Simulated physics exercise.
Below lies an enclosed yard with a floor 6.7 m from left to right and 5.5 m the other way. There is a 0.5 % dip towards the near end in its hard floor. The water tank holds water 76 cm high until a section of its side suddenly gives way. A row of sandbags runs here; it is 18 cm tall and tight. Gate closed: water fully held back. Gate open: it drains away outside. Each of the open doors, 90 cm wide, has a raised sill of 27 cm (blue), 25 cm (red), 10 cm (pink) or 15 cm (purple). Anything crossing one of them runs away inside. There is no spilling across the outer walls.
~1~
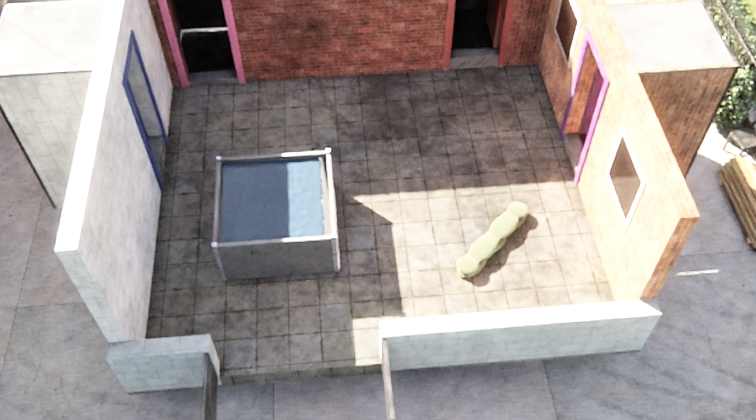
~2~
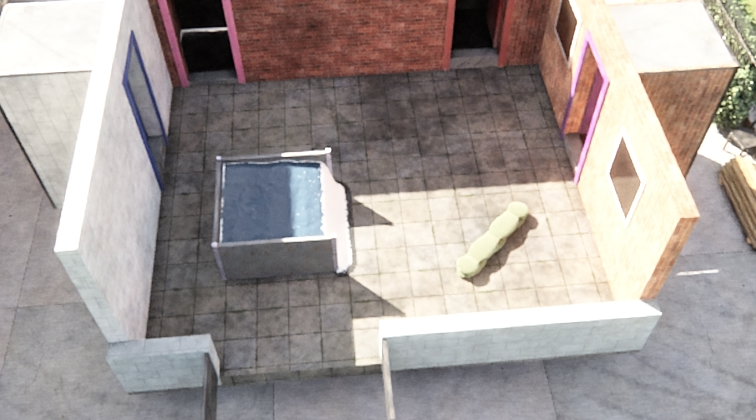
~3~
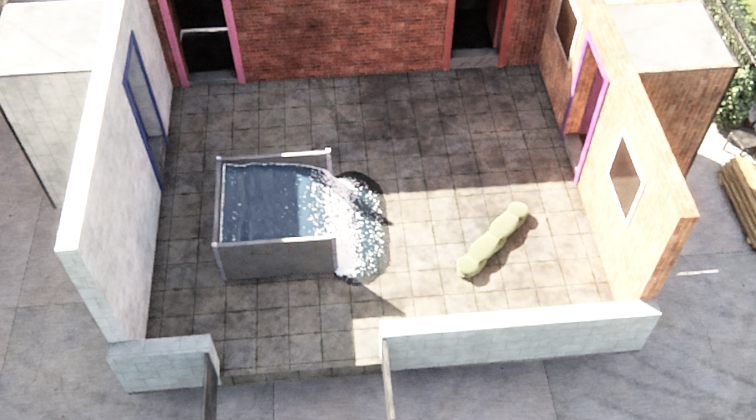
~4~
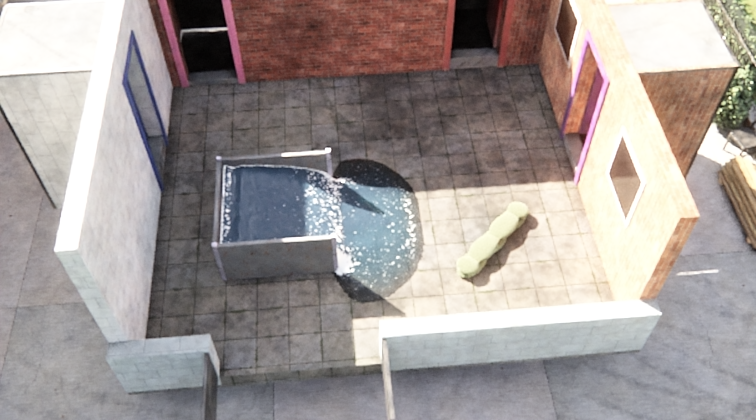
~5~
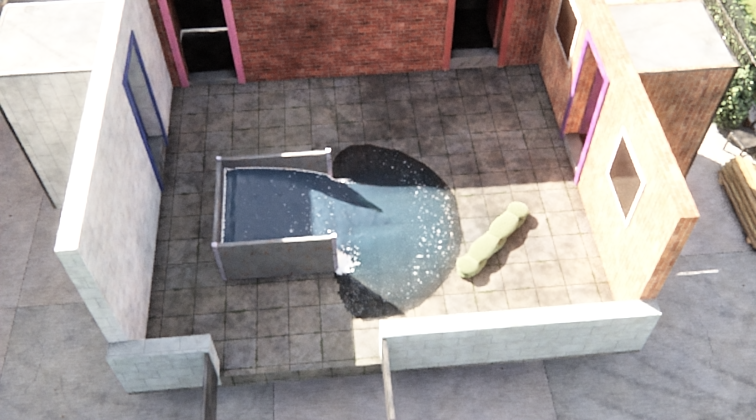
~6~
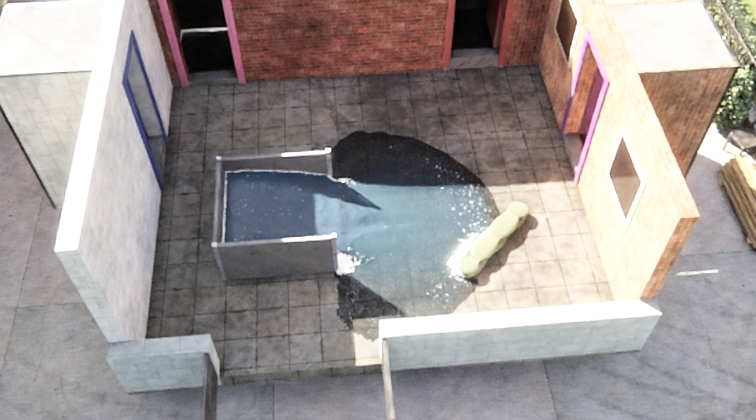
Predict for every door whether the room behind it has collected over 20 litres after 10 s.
At the end, blue door: Less than stated, red door: Less than stated, pink door: Less than stated, purple door: More than stated.
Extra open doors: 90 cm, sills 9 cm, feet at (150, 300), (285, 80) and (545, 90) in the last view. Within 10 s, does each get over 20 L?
Well, the first is on the low side, the second is on the low side, and the third is on the high side.
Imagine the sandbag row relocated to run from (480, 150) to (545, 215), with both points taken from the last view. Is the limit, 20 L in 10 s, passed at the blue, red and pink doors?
At the blue door the limit is not reached, at the red door it is not reached, and at the pink door it is not reached.
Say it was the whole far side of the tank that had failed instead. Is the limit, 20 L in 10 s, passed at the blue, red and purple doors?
For blue, too little; for red, too little; for purple, too little.
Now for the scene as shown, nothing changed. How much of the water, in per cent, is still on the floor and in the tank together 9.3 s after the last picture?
Still there: Roughly 90 %.
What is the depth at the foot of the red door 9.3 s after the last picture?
Depth: Approx. 4.0 cm.
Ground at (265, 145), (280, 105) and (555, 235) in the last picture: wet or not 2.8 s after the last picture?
Going in order, clear, then clear, then covered.
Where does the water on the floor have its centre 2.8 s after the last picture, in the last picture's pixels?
Roughly (472, 192) in the last picture.
Then, 0.7 s after the last picture water covers 40 % of the floor and is deepest (34 cm) near (466, 254); blue door not reached, red door not reached, pink door not reached, purple door 24 cm at the sill, 3 L in.
Then, 1.5 s after the last picture water covers 50 % of the floor and is deepest (34 cm) near (562, 140); blue door not reached, red door not reached, pink door not reached, purple door 30 cm at the sill, 68 L in.
Then, 2.8 s after the last picture water covers 50 % of the floor and is deepest (29 cm) near (539, 69); blue door not reached, red door 16 cm at the sill, 0 L in, pink door not reached, purple door 16 cm at the sill, 115 L in.
Then, 5.3 s after the last picture water covers 80 % of the floor and is deepest (12 cm) near (609, 328); blue door not reached, red door 10 cm at the sill, 0 L in, pink door 3 cm at the sill, 0 L in, purple door 10 cm at the sill, 118 L in.
Then, 9.3 s after the last picture water covers 95 % of the floor and is deepest (9 cm) near (197, 362); blue door 7 cm at the sill, 0 L in, red door 4 cm at the sill, 0 L in, pink door 7 cm at the sill, 0 L in, purple door 5 cm at the sill, 118 L in.
